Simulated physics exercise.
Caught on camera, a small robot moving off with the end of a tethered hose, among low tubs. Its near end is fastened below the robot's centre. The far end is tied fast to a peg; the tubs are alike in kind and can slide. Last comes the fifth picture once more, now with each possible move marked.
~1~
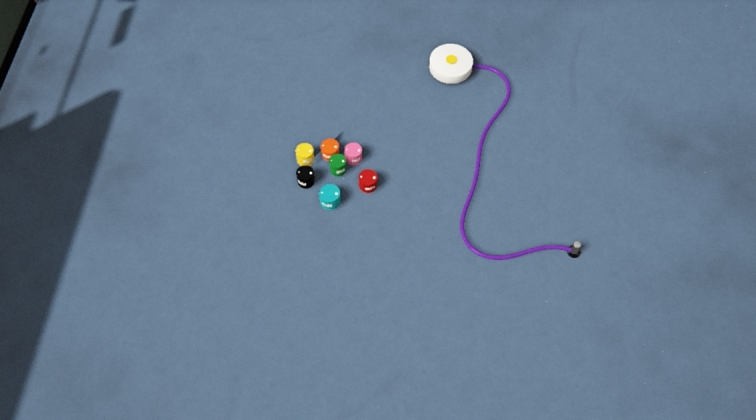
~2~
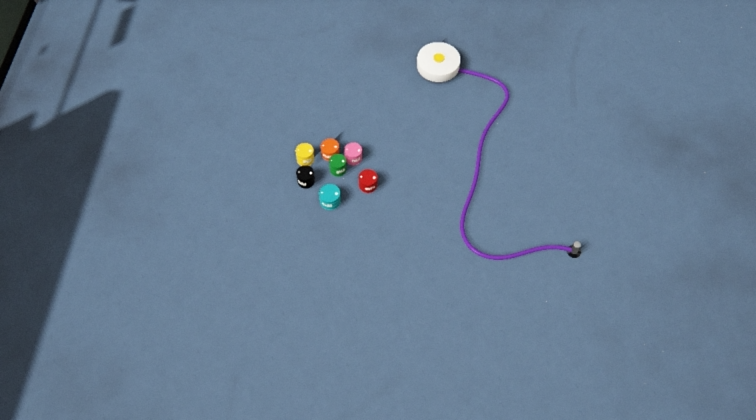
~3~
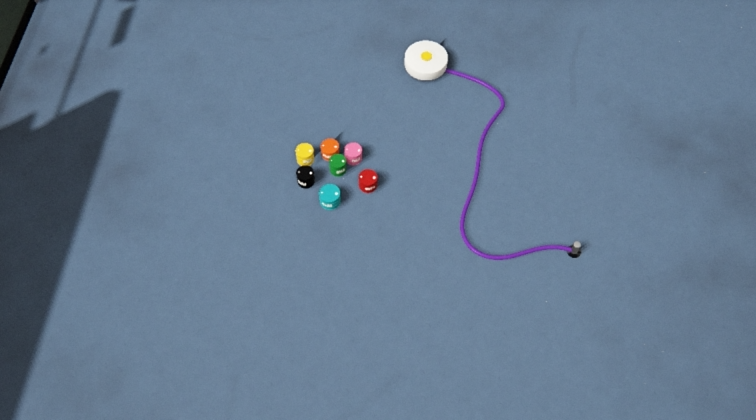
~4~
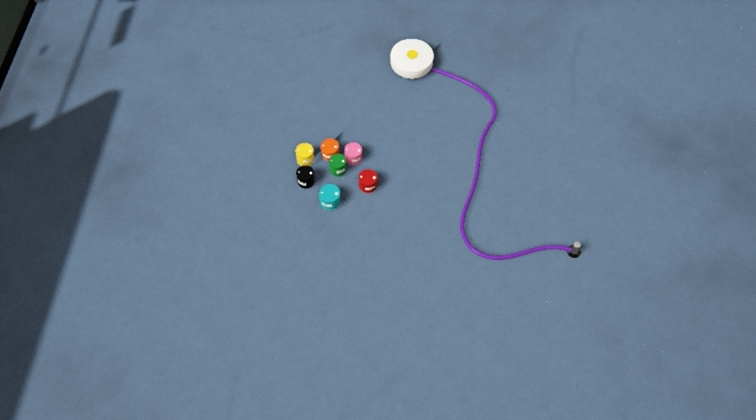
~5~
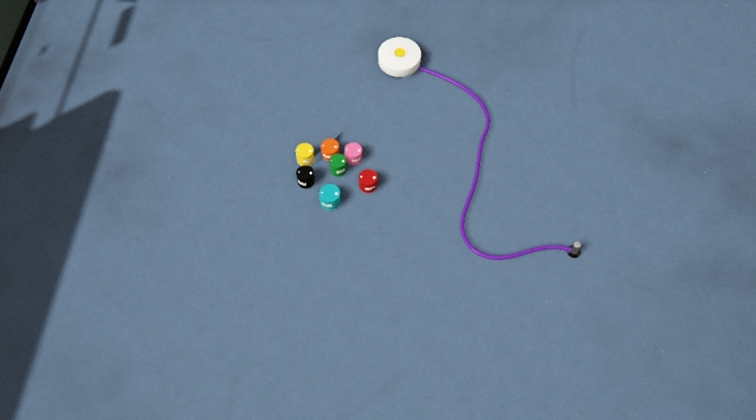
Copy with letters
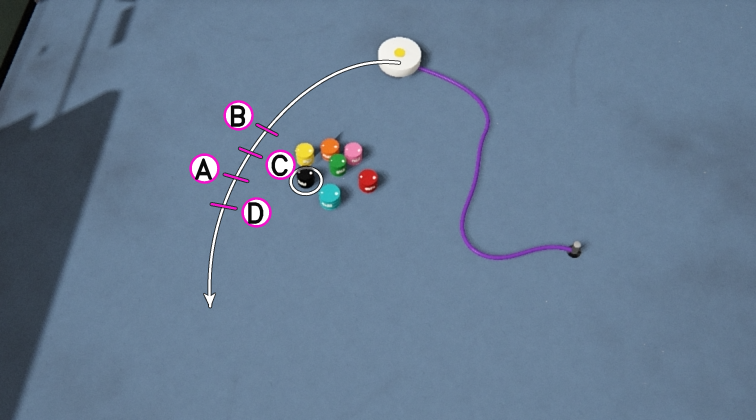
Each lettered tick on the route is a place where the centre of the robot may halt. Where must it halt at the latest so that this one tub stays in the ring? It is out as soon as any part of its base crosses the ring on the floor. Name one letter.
As far as tick D.
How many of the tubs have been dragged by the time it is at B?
By then, none.
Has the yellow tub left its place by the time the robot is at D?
Yes.
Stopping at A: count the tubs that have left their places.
By then, none.
On the marked copy, A at (236, 178); B at (267, 130); C at (250, 153); D at (224, 206); the ring at (306, 181); the route from (399, 63) via (259, 140) to (210, 307).
With D. Early on, robot (318, 79); black tub (306, 177).
Further on, robot (257, 137); black tub (306, 177).
At the end, robot (222, 202); black tub (306, 177); yellow tub (308, 162); orange tub (329, 157); pink tub (351, 158); green tub (338, 168); the black tub is still in its ring.
As for the rest, A is safe but short; B is safe but short; C is safe but short.
